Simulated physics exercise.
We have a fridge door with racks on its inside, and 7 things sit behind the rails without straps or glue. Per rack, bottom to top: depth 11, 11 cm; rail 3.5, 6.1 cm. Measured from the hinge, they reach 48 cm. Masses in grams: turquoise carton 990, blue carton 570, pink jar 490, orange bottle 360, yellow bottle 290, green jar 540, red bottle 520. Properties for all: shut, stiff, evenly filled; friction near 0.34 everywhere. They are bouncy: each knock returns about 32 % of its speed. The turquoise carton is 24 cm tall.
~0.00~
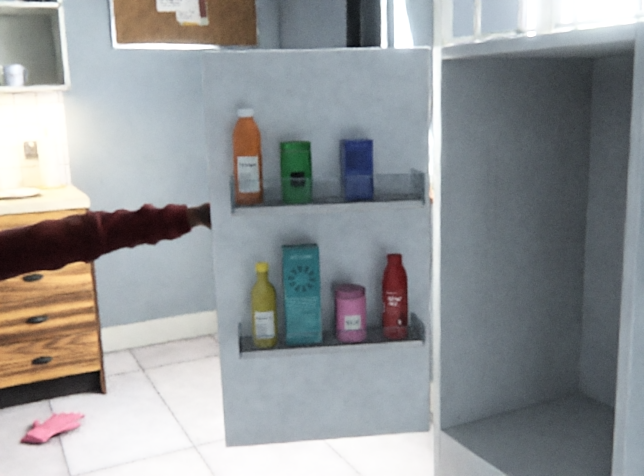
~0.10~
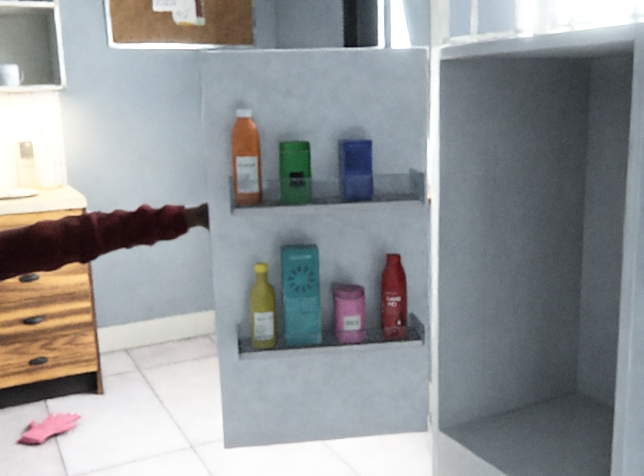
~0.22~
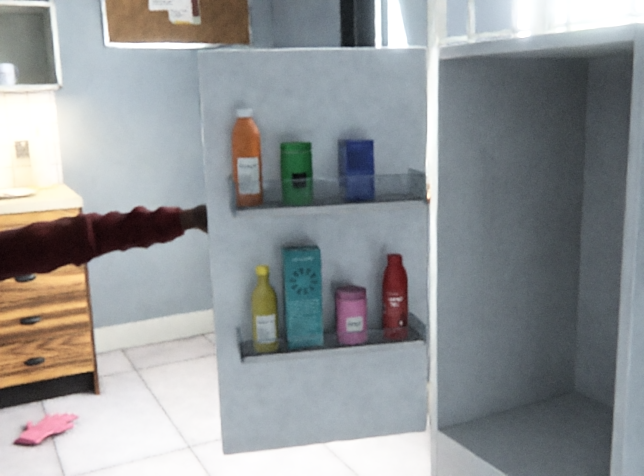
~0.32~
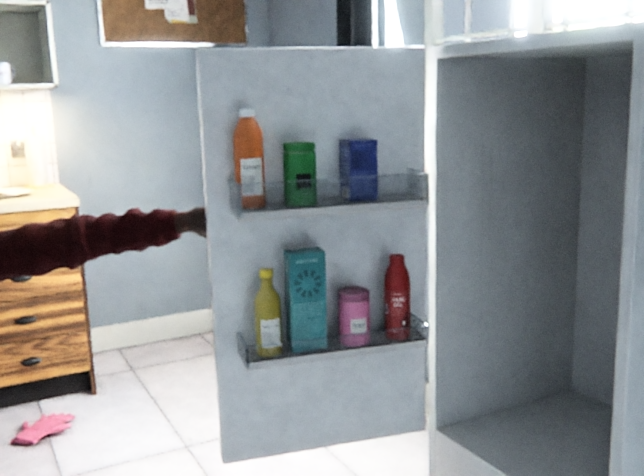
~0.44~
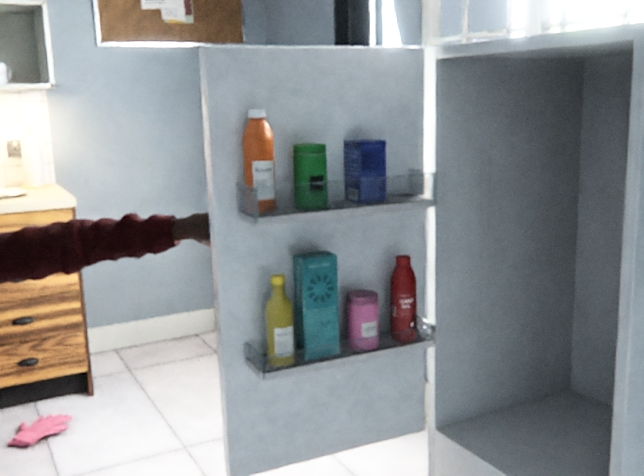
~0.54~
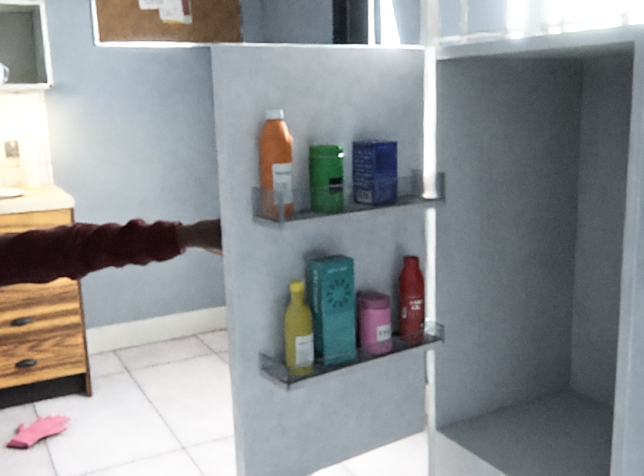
A fridge door lined with bottles, jars and cartons on two racks barely moved at first, then swung partway toward the viewer as an outstretched arm in a dark red sleeve held its left edge.
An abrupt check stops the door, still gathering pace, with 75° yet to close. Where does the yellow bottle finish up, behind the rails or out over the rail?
The yellow bottle finishes up out over the rail.
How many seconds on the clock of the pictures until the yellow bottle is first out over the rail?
About 0.8 seconds.
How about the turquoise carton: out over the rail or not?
Turquoise carton: Goes out of bounds.
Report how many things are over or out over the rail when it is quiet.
The number is 2.
After 0.84 s, door 75° open; turquoise carton and yellow bottle now out over the rail; orange bottle leaning 6°; blue carton slid 2 cm.
After 1.14 s, door 75° open; orange bottle slid 2 cm; blue carton slid 2 cm.
At rest (2.1 s), out over the rail, turquoise carton and yellow bottle; the other 5 in place, give or take 5 cm.
